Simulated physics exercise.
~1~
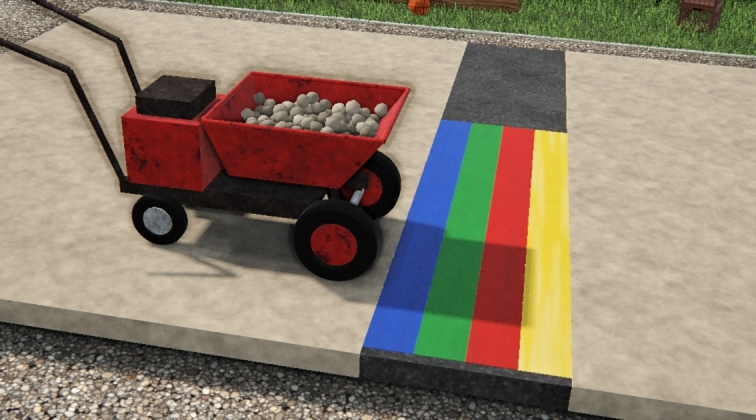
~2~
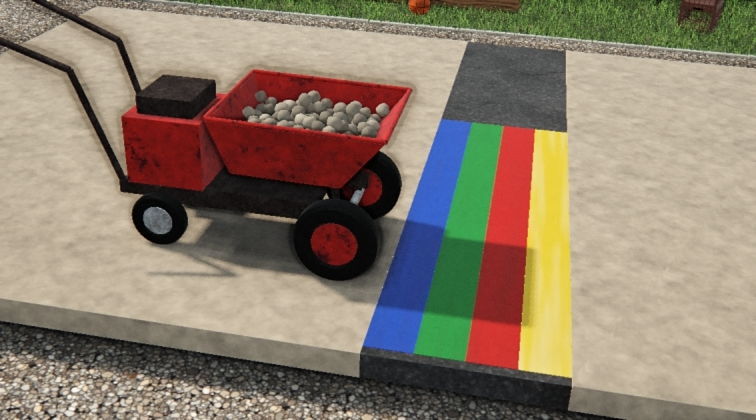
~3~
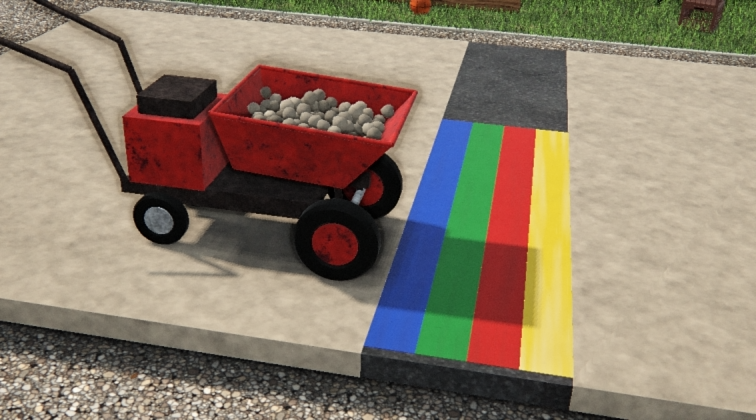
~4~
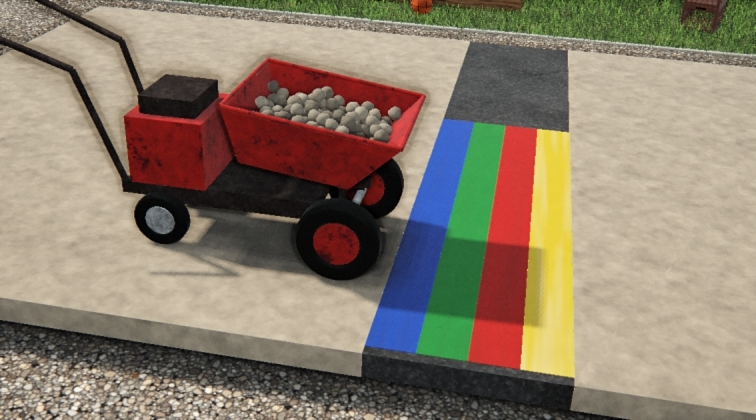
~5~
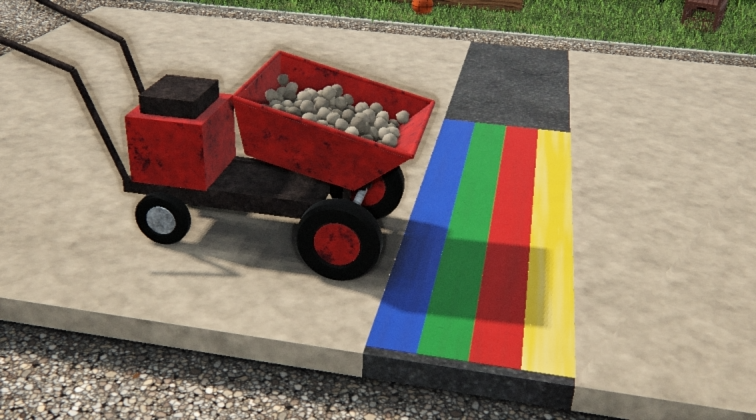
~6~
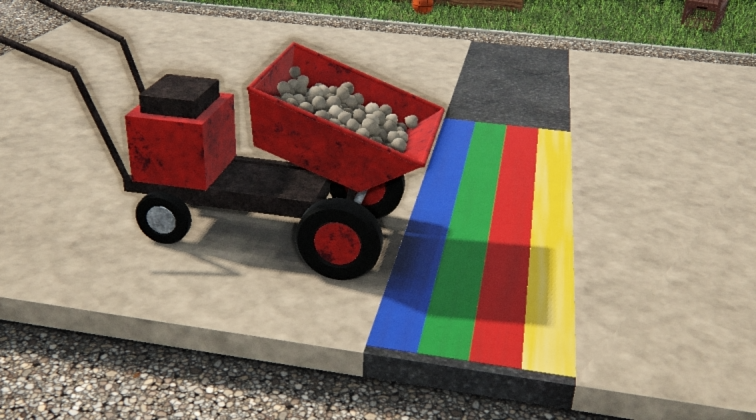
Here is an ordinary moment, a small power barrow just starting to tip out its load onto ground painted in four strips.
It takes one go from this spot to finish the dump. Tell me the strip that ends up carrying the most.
Red.
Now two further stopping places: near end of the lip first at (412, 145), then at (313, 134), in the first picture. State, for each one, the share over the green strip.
0 and 30 in a hundred, in that order.
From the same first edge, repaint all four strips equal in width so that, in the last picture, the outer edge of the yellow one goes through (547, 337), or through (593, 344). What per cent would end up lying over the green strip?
I'd say about 0 % for the first and about 20 % for the second.
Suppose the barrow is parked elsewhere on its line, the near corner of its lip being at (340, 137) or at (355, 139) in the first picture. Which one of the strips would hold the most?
That green strip the first time, the green strip the second time.
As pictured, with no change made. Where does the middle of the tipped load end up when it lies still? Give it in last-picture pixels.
I'd put the middle somewhere around (518, 261).
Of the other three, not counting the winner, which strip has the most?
Second: The strip in yellow.
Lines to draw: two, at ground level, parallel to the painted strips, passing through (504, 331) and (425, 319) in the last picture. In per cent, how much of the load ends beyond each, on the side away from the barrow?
I reckon some 50 per cent and some 90 per cent.
Soon, skip tipped steeply; all in the skip.
A while on, skip tipped steeply; most in the skip; a small part over the green strip; about a quarter over the red strip; a stray few over the yellow strip.
Towards the end, skip tipped right over; a small part in the skip; a stray few over the blue strip; a small part over the green strip; about a third over the red strip; about a quarter over the yellow strip; a small part off the paint.
Finally, skip tipped right over; a small part in the skip; a stray few over the blue strip; about a quarter over the green strip; about a third over the red strip; about a quarter over the yellow strip; a small part off the paint.
